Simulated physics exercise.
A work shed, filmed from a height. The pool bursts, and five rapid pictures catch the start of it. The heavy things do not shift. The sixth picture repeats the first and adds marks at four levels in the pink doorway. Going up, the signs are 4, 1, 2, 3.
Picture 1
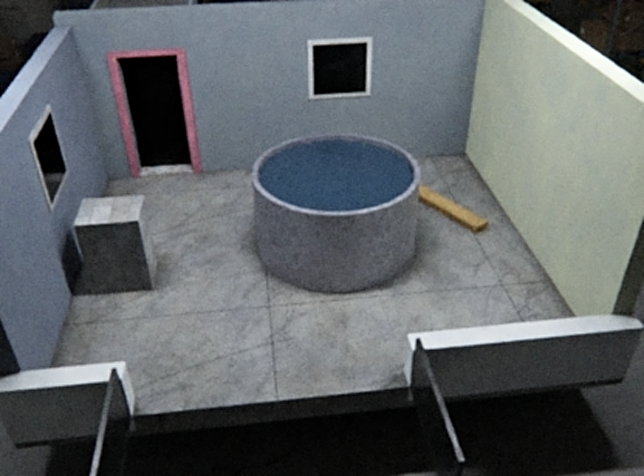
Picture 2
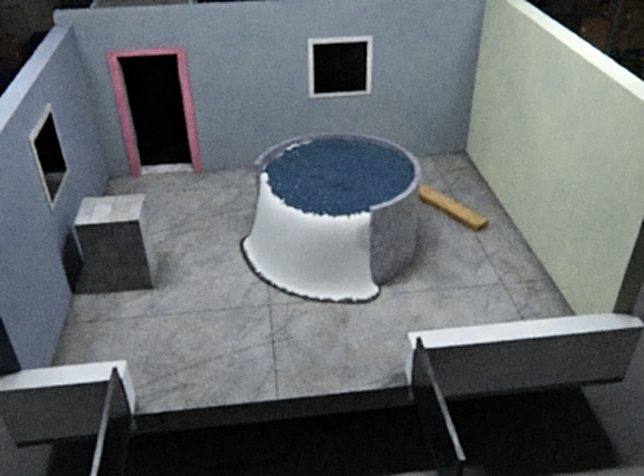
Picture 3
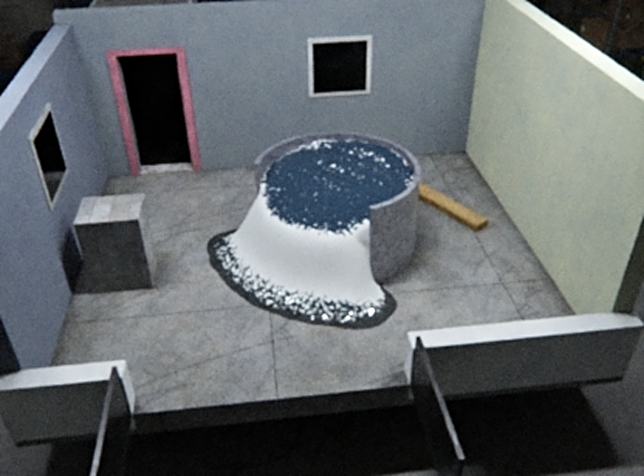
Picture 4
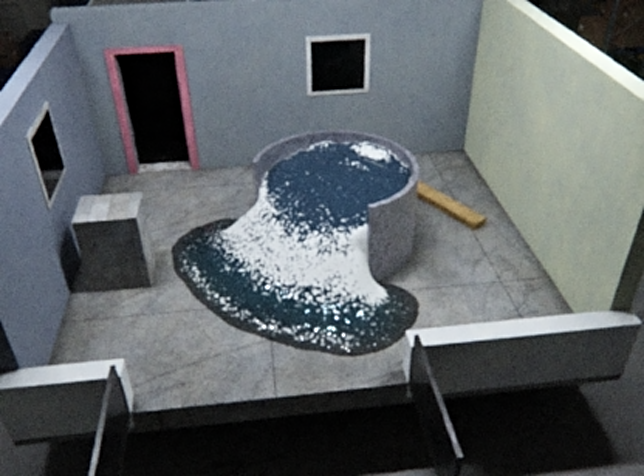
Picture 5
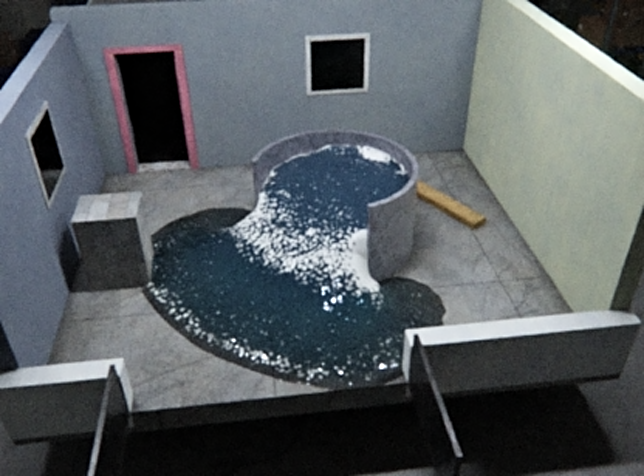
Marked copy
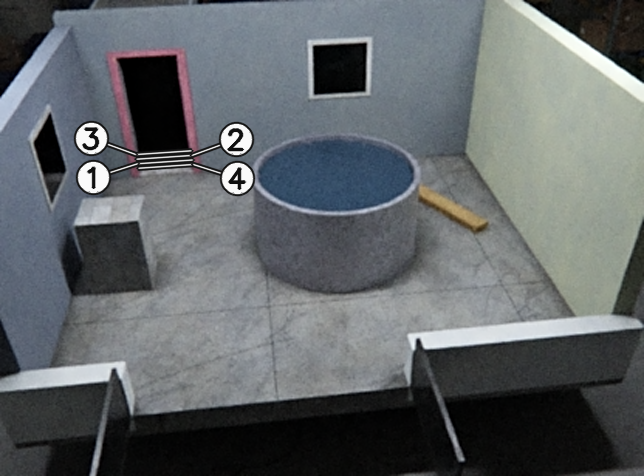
Water pours out the front of a round gray pool and spreads across the floor.
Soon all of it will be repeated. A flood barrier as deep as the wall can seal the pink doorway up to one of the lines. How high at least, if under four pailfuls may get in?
Choose 4.
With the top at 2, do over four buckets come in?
No.
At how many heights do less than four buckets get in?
All of the four.
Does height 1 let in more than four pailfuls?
No, that is safe.
On the marked copy, 1 at (165, 161); 2 at (164, 157); 3 at (163, 152); 4 at (166, 166); from the bottom up 4, 1, 2, 3.
For height 1, nothing gets over.
For height 2, nothing gets over.
For height 3, nothing gets over.
For height 4, a bucket or two gets in.
